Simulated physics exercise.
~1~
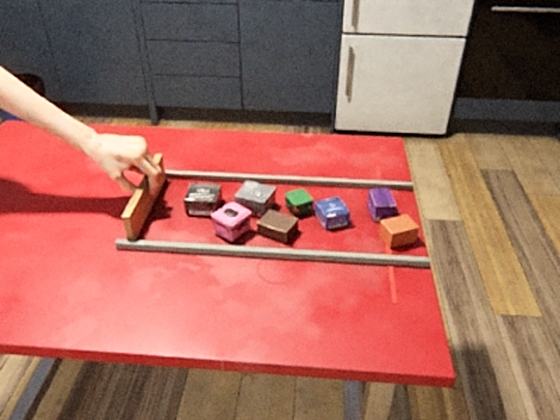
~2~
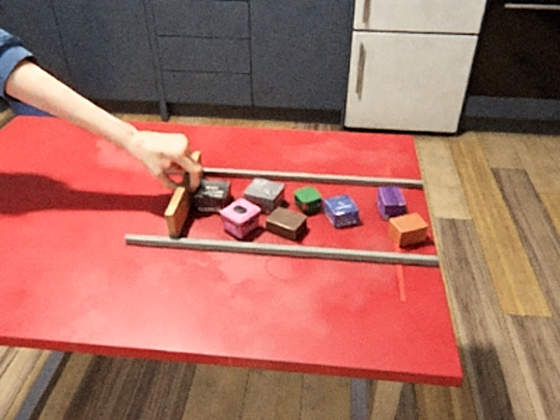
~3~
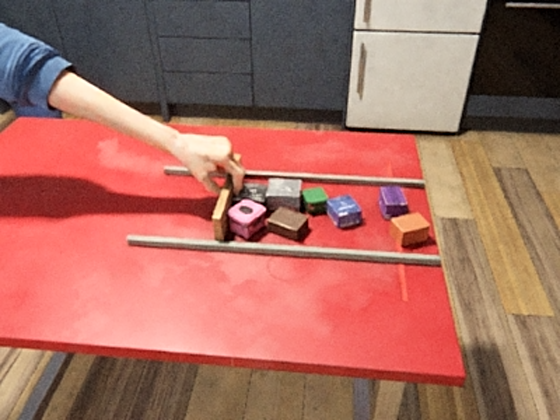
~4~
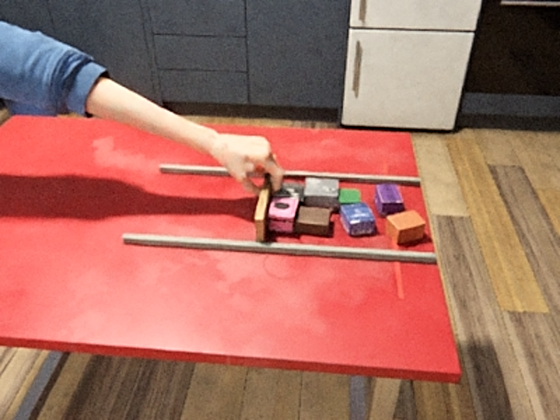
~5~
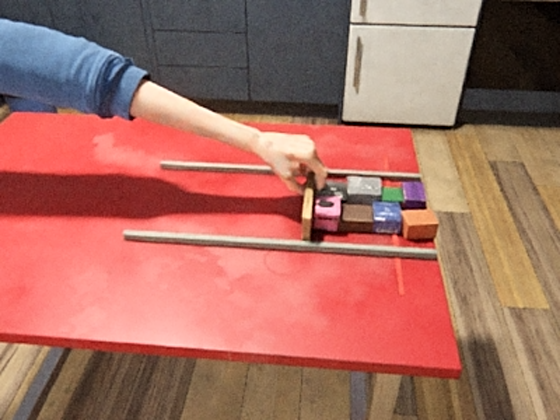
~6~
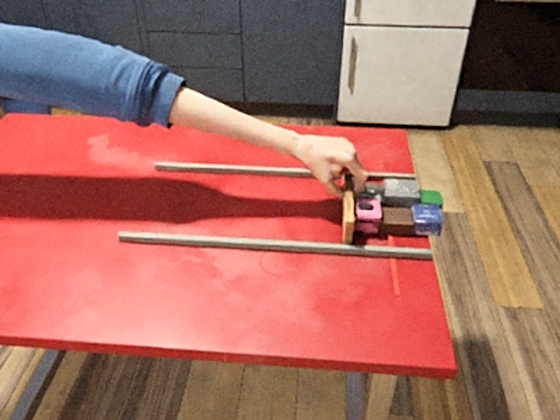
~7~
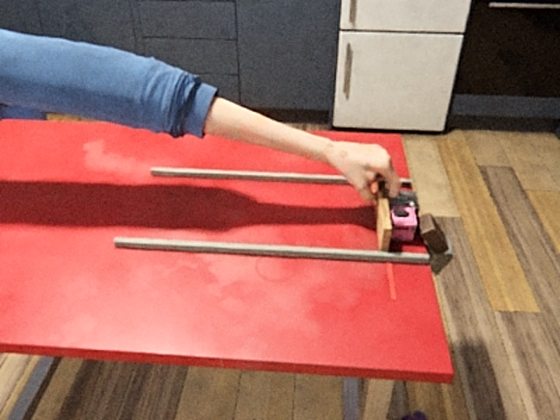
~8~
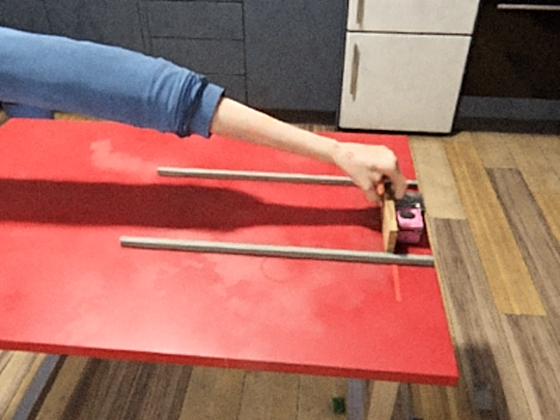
Hand sliding an upright board rightward along a red table between two rails, pushing small colourful boxes together and most over the edge.
